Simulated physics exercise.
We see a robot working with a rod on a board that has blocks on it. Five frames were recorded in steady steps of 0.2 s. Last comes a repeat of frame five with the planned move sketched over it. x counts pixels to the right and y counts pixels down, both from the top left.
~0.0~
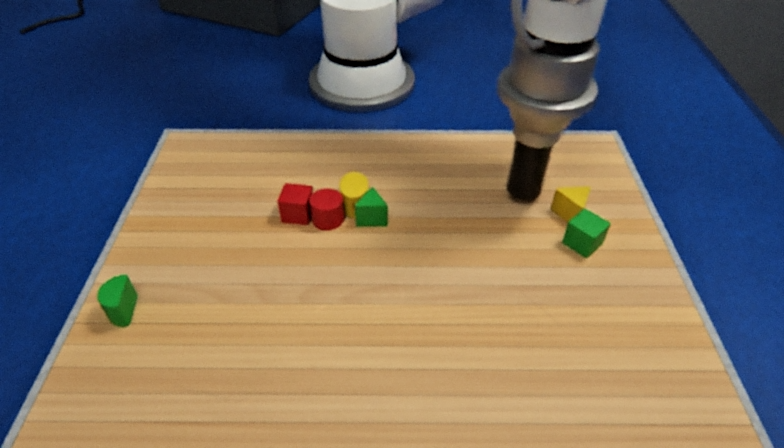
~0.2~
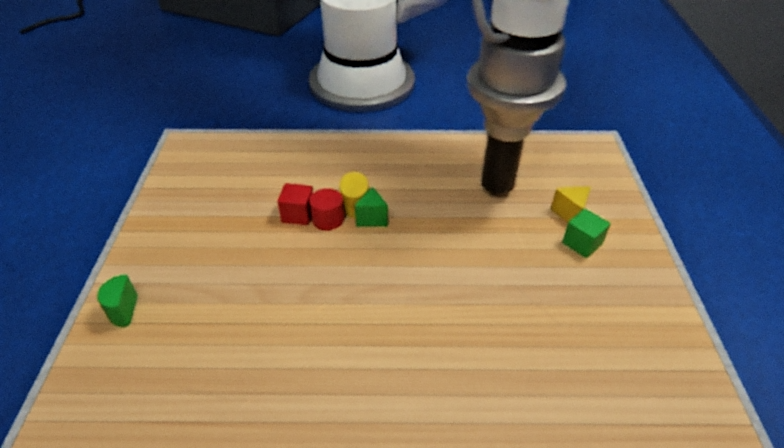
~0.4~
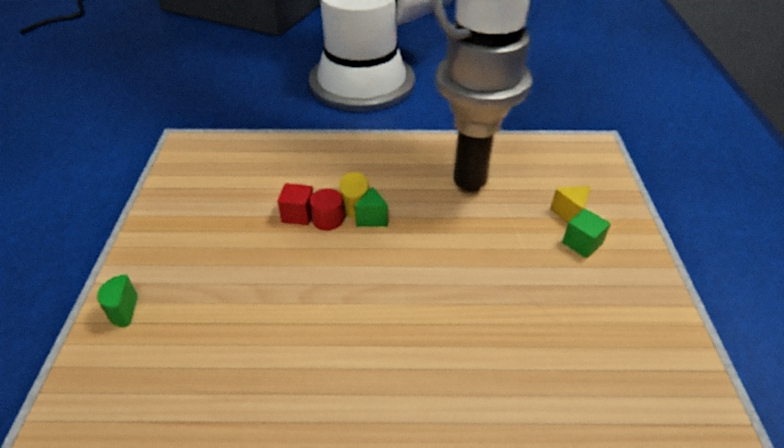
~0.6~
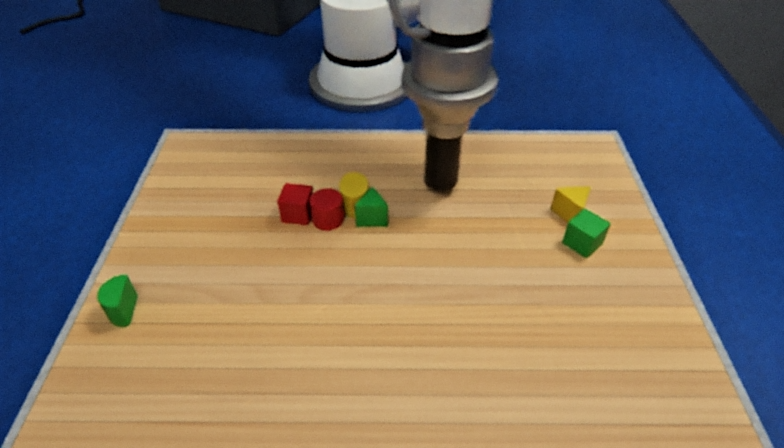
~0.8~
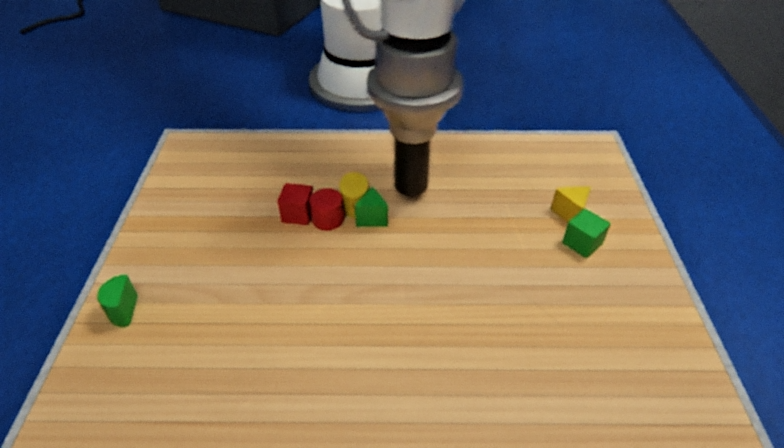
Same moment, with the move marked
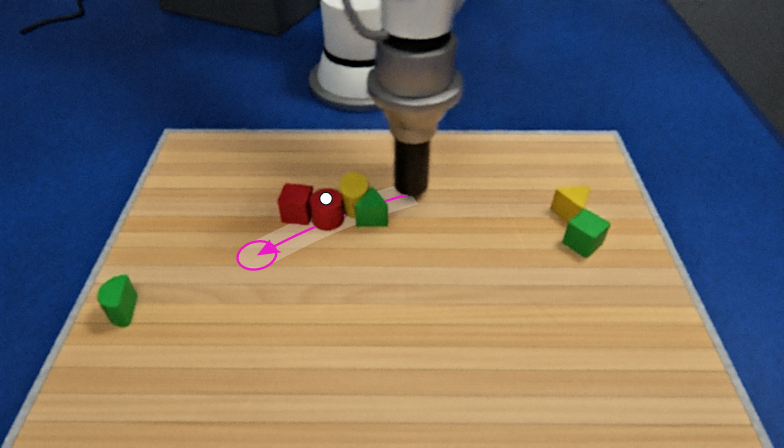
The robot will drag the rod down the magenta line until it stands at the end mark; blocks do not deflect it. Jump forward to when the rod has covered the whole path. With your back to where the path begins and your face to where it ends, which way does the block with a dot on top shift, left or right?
Slides left.
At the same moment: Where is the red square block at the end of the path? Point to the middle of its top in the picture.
Its top centre is at about (243, 195).
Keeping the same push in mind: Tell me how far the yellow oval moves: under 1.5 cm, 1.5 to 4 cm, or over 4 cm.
Past 4 cm.
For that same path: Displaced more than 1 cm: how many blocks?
This push will displace three or more blocks.
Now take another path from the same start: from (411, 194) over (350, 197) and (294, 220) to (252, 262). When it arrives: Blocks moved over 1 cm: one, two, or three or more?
Total: Three-plus.
The line goes from (411, 194) over (361, 209) and (310, 229) to (257, 255); the dot is on the red circle.
What follows on the original path. One third of the way, rod at (360, 200); red square block at (283, 195), turned 40° clockwise; red circle at (302, 210); yellow oval at (326, 193), turned 10° anticlockwise; green triangular block at (360, 208), turned 75° anticlockwise.
Two thirds of the way, rod at (307, 221); red square block at (251, 196), turned 115° clockwise; red circle at (253, 237); yellow oval at (271, 212); green triangular block at (357, 211), turned 90° anticlockwise.
At the end, rod at (255, 246); red square block at (243, 195), turned 145° clockwise; red circle at (220, 255); yellow oval at (225, 219), turned 70° clockwise; green triangular block at (357, 211), turned 90° anticlockwise.
